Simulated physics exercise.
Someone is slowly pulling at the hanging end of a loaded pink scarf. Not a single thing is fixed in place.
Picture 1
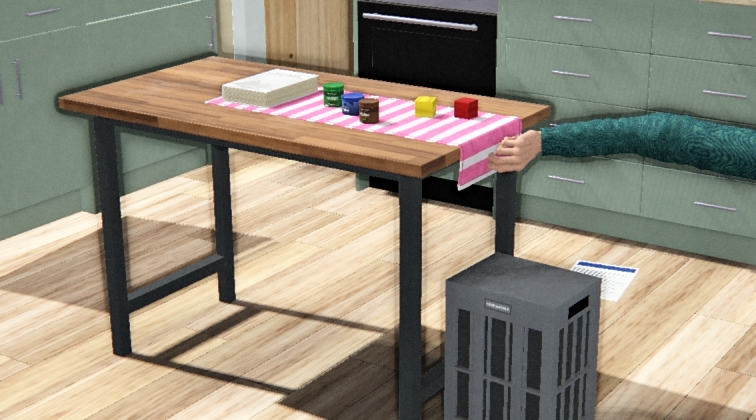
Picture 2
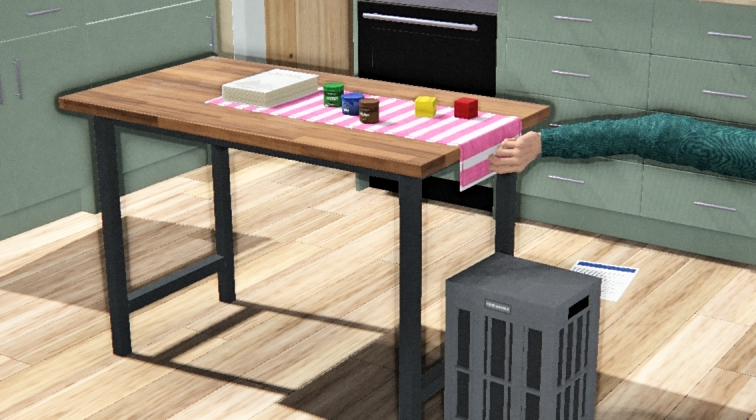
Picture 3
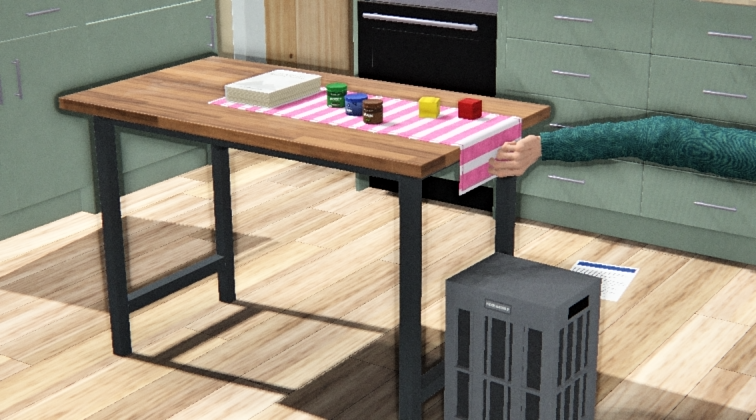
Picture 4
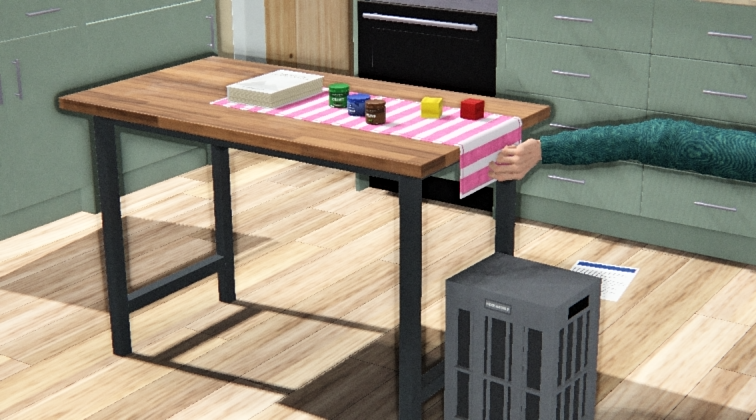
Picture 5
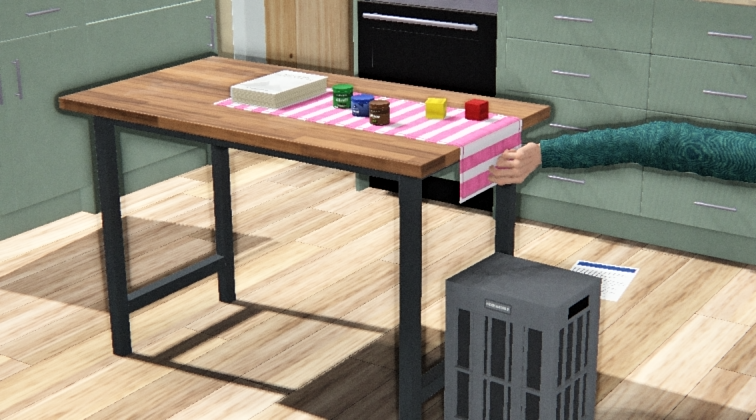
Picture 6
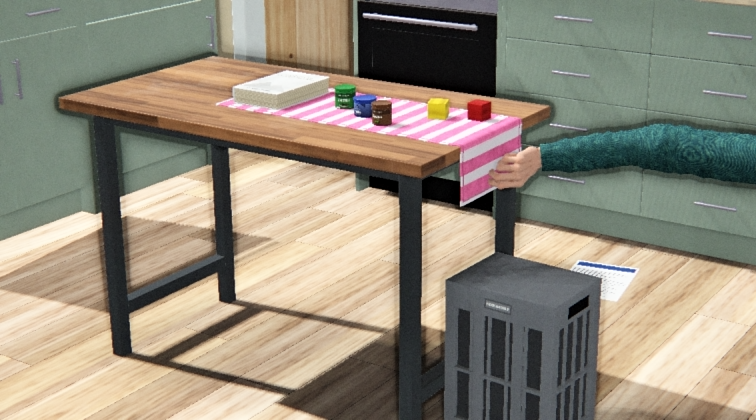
In a kitchen with sage-green cabinets and a dark oven, a fixed camera looks slightly down on a wood-topped table. A pink-and-white striped scarf carries a pale slab, green, blue and brown pots, and yellow and red cubes, with a grey crate below its hanging right end. A teal-sleeved hand slowly draws that end slightly downward, and the objects creep right with the cloth.
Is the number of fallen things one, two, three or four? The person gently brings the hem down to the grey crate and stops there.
What comes down is a pair.
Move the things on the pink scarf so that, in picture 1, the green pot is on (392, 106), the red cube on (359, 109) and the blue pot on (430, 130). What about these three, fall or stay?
The green pot will stay where it is, the red cube will stay where it is, the blue pot will end up off.
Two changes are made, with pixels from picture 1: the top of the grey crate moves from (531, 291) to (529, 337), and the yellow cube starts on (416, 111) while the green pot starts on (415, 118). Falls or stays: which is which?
First the yellow cube: It ends off the top. Then the green pot: It ends off the top.
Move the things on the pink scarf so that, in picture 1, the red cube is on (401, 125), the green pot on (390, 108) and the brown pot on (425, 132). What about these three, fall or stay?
Here's what happens: The red cube leaves its perch, the green pot remains aboard, the brown pot leaves its perch.
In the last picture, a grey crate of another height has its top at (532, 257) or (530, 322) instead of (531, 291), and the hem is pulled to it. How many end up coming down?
The first gives 1, the second 3.
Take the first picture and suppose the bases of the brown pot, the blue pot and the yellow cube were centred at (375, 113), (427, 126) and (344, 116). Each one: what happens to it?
My call: The brown pot hangs on; the blue pot takes a tumble; the yellow cube hangs on.
Soon after, hem near (491, 220); all still up.
Then, hem near (492, 250); red cube gone.
At rest, hem on the crate; red cube and yellow cube gone. The table loses two.
